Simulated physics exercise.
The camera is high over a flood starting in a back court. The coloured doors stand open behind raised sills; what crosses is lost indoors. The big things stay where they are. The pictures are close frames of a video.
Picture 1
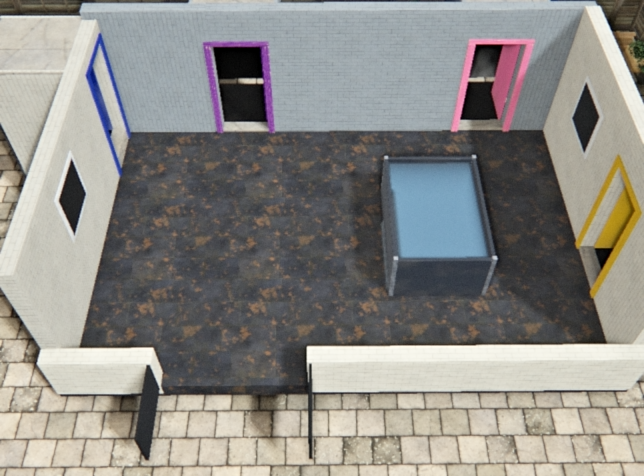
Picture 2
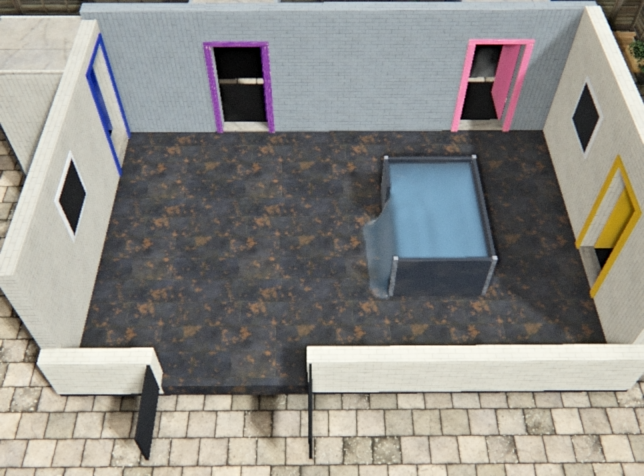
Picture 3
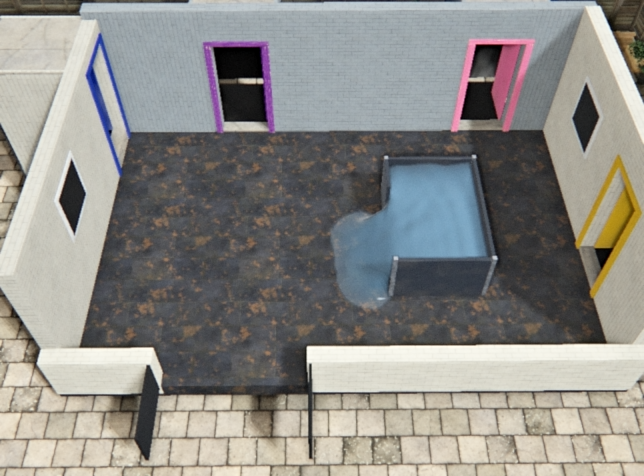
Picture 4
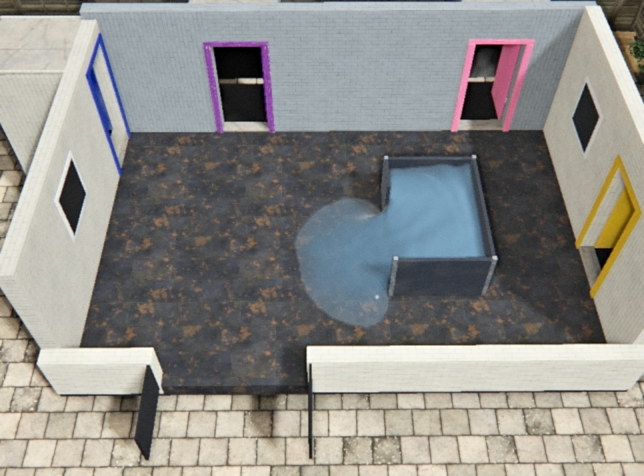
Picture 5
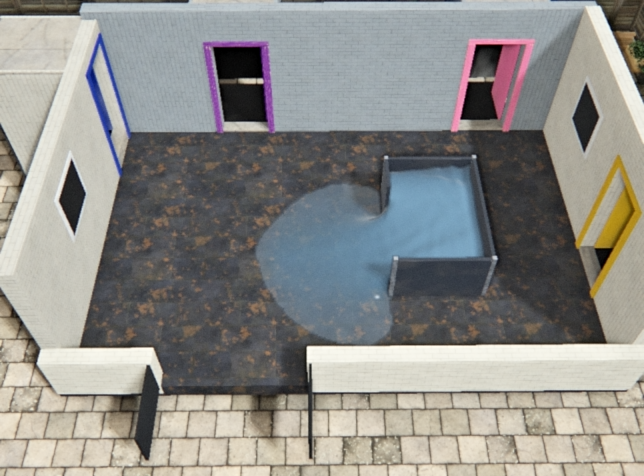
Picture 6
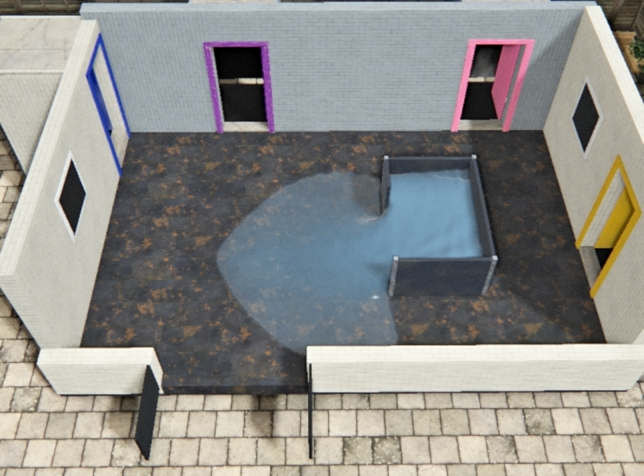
Water pours from the left side of a tank and spreads leftward across the dark floor.
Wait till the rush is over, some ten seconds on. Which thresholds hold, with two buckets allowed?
The pink door stays under that; the purple door takes more than that; the yellow door stays under that; the blue door stays under that.
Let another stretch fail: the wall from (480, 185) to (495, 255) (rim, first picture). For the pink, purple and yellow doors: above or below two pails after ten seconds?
In short: Pink passes that mark; purple stays under; yellow passes that mark.
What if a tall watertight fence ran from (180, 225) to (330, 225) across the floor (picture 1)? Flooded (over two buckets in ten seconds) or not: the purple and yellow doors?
The purple one is over; the yellow one stays under.
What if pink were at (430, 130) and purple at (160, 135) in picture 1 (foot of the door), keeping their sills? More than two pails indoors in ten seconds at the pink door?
Pink takes less.
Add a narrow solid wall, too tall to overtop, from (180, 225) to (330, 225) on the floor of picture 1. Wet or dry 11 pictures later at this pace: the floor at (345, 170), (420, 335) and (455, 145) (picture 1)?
In turn: Flooded, free of water, not flooded.
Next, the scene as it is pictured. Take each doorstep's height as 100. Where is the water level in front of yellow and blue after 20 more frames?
About 0 and 70 per cent.
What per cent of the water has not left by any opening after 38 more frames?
Near 78 in a hundred.
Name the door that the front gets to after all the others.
Last comes the yellow-painted one.
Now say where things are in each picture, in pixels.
Still water in the water tank at (437, 209), in the first frame.
The front is at (386, 296), out from the gap at (391, 244), in the second frame.
The front is at (340, 225), out from the gap at (391, 246), in the third frame.
Water pours out at (390, 248) and has run to (302, 234), in the fourth frame.
The front is at (260, 248), out from the gap at (390, 249), in the fifth frame.
Water pours out at (390, 249) and has run to (221, 256), in the sixth frame.
A moment on, water covers 45 % of the floor; the pink door not reached, the purple door not reached, the yellow door not reached, the blue door not reached.
Next, water covers 55 % of the floor; the pink door not reached, the purple door wet at the sill, nothing in, the yellow door not reached, the blue door wet at the sill, nothing in.
Then, water covers 55 % of the floor; the pink door not reached, the purple door under two buckets in, the yellow door not reached, the blue door wet at the sill, nothing in.
Later, water covers 65 % of the floor; the pink door not reached, the purple door over two buckets in, the yellow door not reached, the blue door wet at the sill, nothing in.
In the end, water covers 85 % of the floor; the pink door wet at the sill, nothing in, the purple door over two buckets in, the yellow door wet at the sill, nothing in, the blue door wet at the sill, nothing in.
